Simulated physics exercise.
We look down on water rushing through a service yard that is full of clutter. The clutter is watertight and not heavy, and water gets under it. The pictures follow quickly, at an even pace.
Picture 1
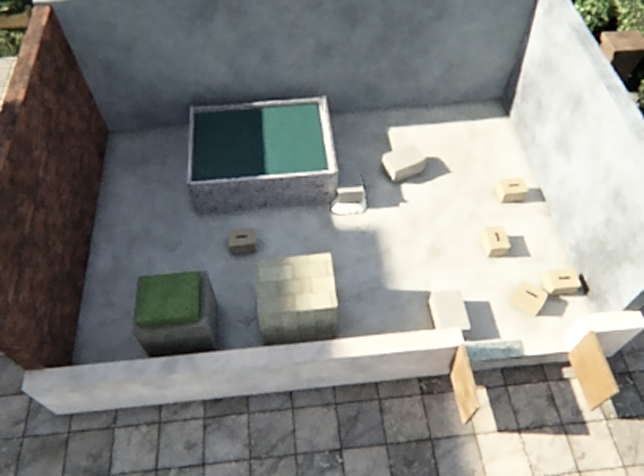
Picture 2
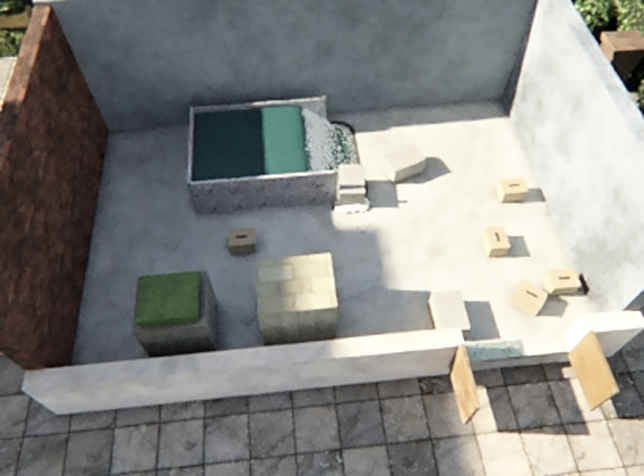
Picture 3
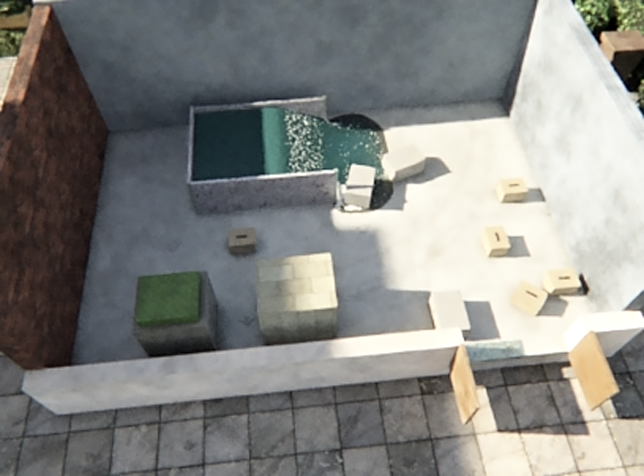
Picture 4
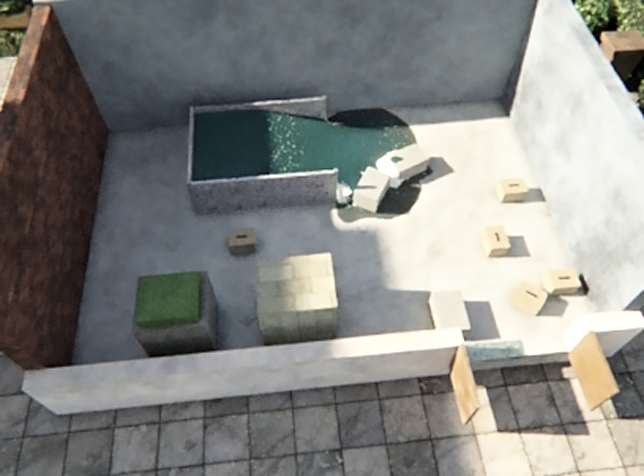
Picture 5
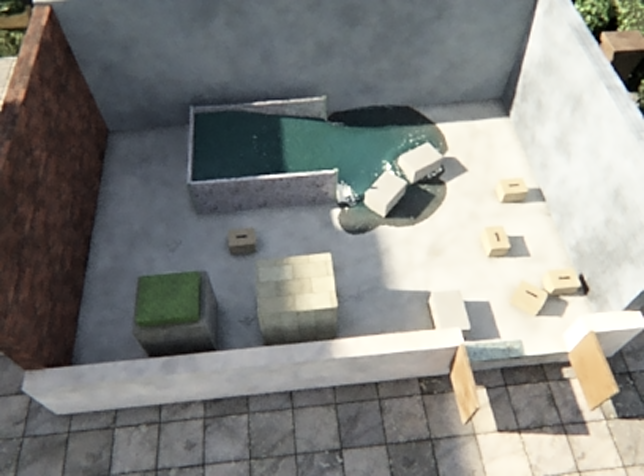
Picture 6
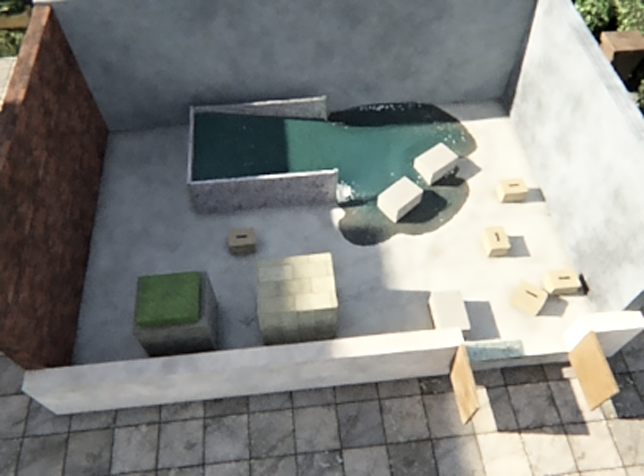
Green water bursts from the open right end of a low, walled tank in a pale service yard, seen from high above. A grassy-topped block and a pale tiled block stand at the front left, with small tan boxes scattered at the right. The water spreads rightward across the floor, pushing two pale crates along with it, the nearer one first, while the camera stays still.
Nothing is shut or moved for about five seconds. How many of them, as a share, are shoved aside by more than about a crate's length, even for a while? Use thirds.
It is at least two thirds.
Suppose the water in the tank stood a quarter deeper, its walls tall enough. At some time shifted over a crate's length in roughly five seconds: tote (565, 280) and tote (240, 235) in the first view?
In that order: Moved that far, never so far.
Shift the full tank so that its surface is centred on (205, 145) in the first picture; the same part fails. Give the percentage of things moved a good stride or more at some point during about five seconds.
Near 90 in a hundred.
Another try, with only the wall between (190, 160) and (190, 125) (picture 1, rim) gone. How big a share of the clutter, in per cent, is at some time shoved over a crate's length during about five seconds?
I make it 0 per cent.
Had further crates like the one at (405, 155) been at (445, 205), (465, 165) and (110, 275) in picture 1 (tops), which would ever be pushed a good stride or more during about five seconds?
One after the other: Moved that far, pushed that far, never so far.
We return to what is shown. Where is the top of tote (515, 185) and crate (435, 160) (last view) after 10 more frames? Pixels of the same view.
At about (550, 206) and (530, 184).
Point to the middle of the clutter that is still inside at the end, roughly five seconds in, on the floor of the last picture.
Near (355, 311).
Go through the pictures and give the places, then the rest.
In the first picture, a crate at (349, 177), on the bottom; a crate at (405, 157), on the bottom; 0 of 8 have shifted.
In the second picture, a crate at (352, 179), on the bottom, close to its start; a crate at (405, 157) rests on the ground; 1 of 8 have shifted.
In the third picture, a crate at (361, 180), on the bottom, close to its start; a crate at (405, 157), on the bottom; 1 of 8 have shifted.
In the fourth picture, a crate at (373, 183), on the bottom, a stride from its start; a crate at (408, 157), on the bottom, close to its start; 2 of 8 have shifted.
In the fifth picture, a crate at (386, 188) rests on the ground, a stride from its start; a crate at (421, 157) rests on the ground, close to its start; 2 of 8 have shifted.
In the sixth picture, a crate at (401, 193) rests on the ground, a stride from its start; a crate at (437, 158) rests on the ground, a stride from its start; 2 of 8 have shifted.
A moment on, 2 of 8 are well off their spots; 0 afloat.
Next, 4 of 8 are well off their spots; 2 afloat.
Later, 6 of 8 are well off their spots; 2 afloat.
In the end, 7 of 8 are well off their spots, and 7 have been at some point; 2 afloat.
